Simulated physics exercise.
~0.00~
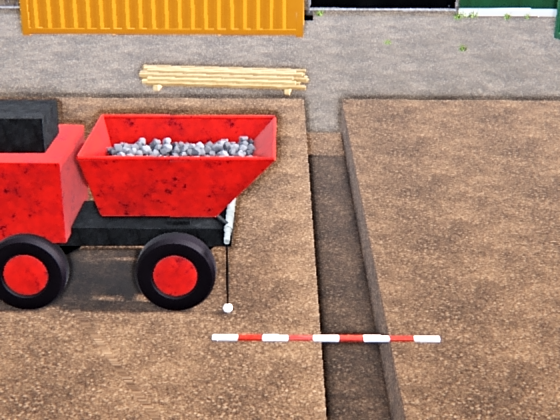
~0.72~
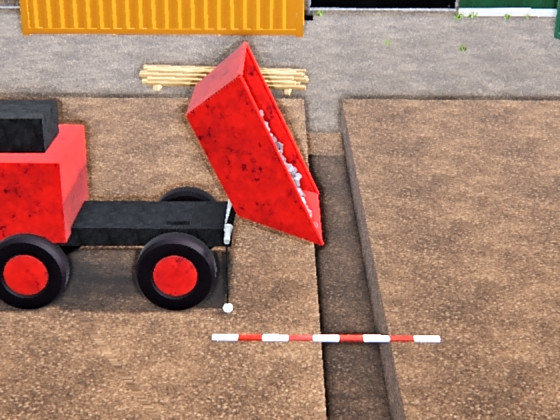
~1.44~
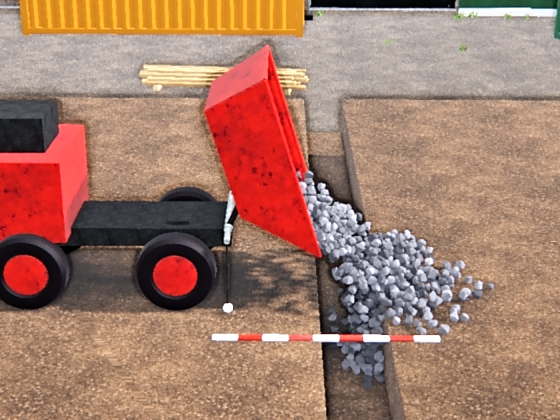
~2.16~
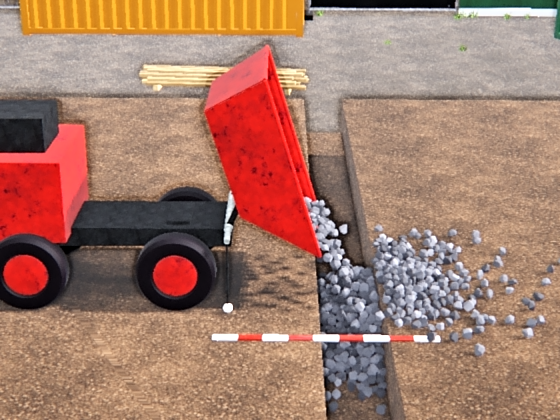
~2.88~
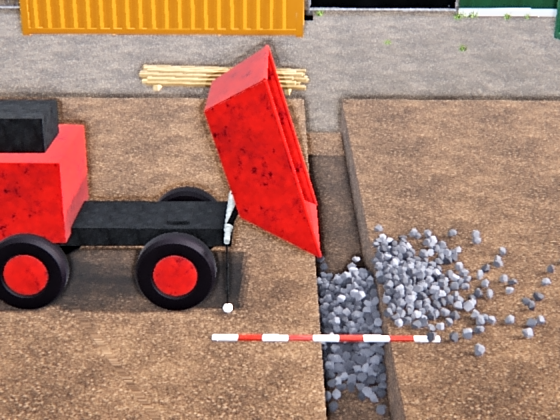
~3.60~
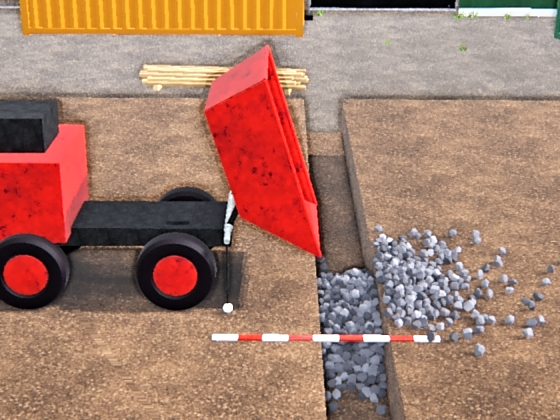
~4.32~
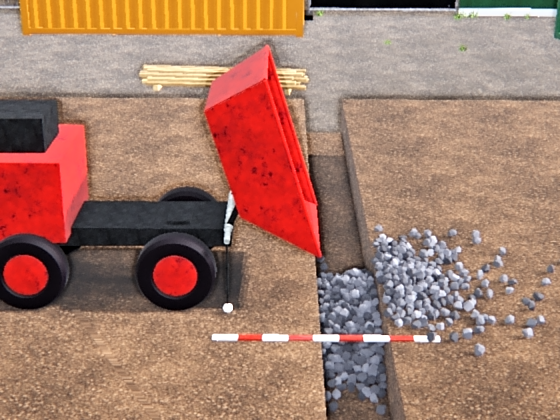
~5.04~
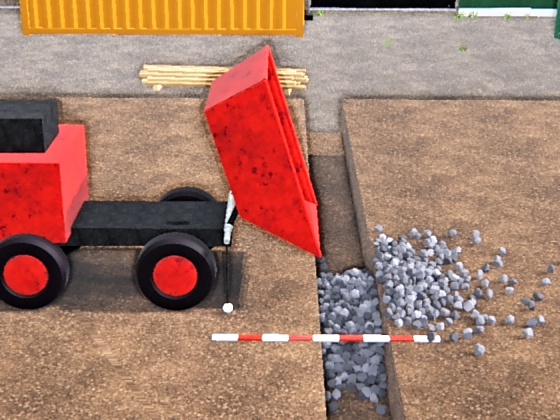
A red dumper tips its skip, spilling grey stones into a trench and beyond it.
